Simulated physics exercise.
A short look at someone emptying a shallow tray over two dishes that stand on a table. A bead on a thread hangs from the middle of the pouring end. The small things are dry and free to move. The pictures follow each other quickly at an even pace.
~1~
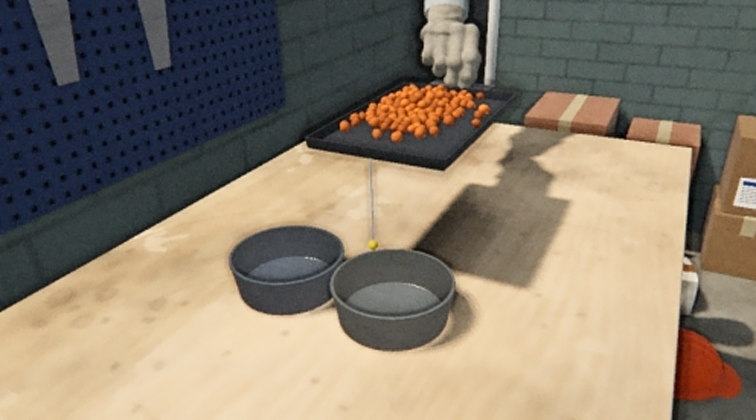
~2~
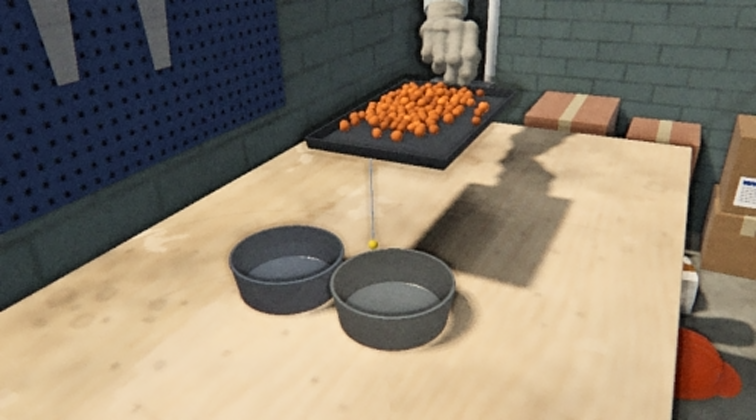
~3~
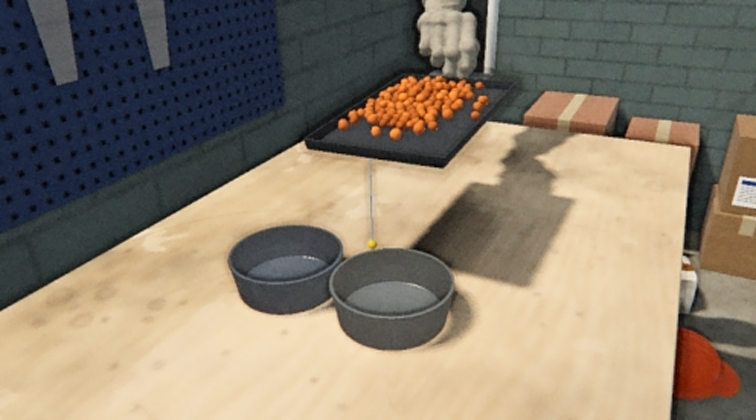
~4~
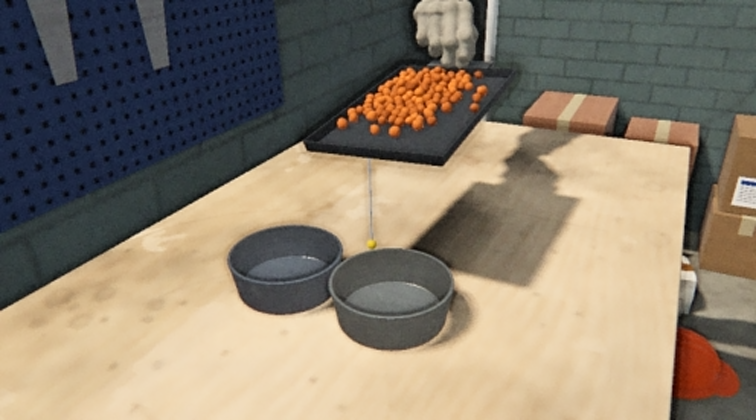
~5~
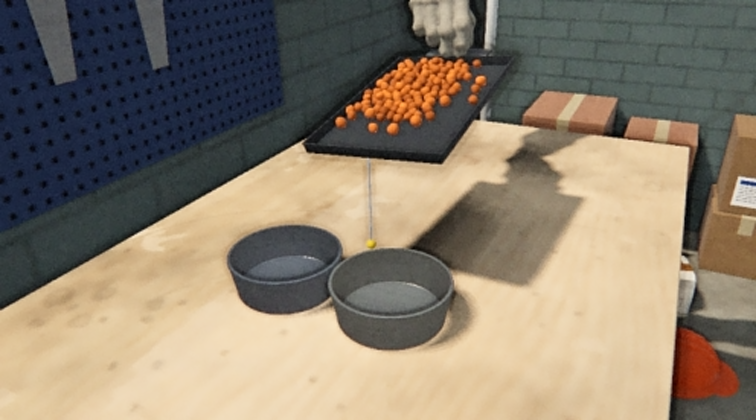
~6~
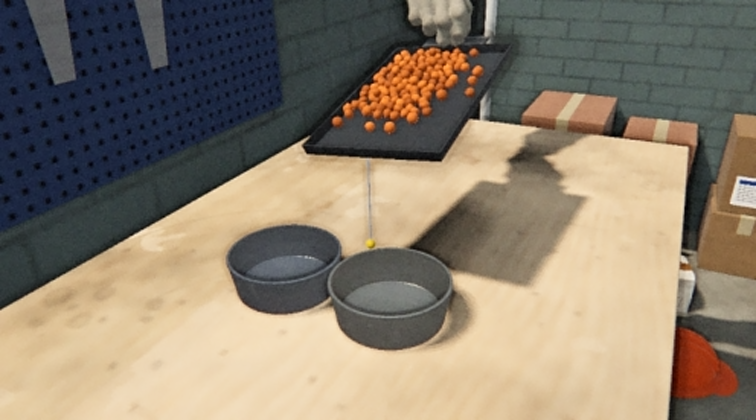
A shallow black tray heaped with small orange balls tilts gradually as a pale, glove-like hand lifts its far end, above a light wooden table seen from a raised angle in a brick-walled workshop. Two round dark grey bowls stand below, near a yellow bead on a thread, with blue pegboard left and cardboard boxes right. The pile rises with the tray, its near edge dipping slightly leftward, while the bowls and the view stay almost still.
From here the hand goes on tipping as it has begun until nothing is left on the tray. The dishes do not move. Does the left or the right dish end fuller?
The left-hand one ends fuller.
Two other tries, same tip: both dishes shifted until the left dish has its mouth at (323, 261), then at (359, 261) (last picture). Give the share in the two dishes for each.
First some 90, then 50 per cent.
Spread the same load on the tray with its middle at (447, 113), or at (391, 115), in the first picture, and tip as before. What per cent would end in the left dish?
About 80 and 90 per cent.
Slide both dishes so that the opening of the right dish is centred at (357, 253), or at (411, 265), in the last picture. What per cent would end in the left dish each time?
Roughly 20 per cent, and 80 per cent.
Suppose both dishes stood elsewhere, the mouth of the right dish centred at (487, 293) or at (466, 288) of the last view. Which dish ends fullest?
First the left dish, then left.
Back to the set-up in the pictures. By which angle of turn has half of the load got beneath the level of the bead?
At about 105°.
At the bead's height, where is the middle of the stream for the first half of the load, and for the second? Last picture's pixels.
First near (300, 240), later near (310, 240).
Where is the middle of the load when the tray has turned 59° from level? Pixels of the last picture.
At about (341, 110).
Soon after the last picture, tray tipped steeply; nearly all on the tray; a small part in the left dish; a stray few outside both; a stray few in the air.
A little later, tray tipped right over; most on the tray; a stray few in the right dish; a small part in the left dish; a stray few outside both.
Later still, tray tipped past a quarter turn; a small part in the right dish; most in the left dish; a small part outside both; a stray few in the air.
At rest, tray tipped past a quarter turn; a small part in the right dish; most in the left dish; a small part outside both; a stray few in the air.
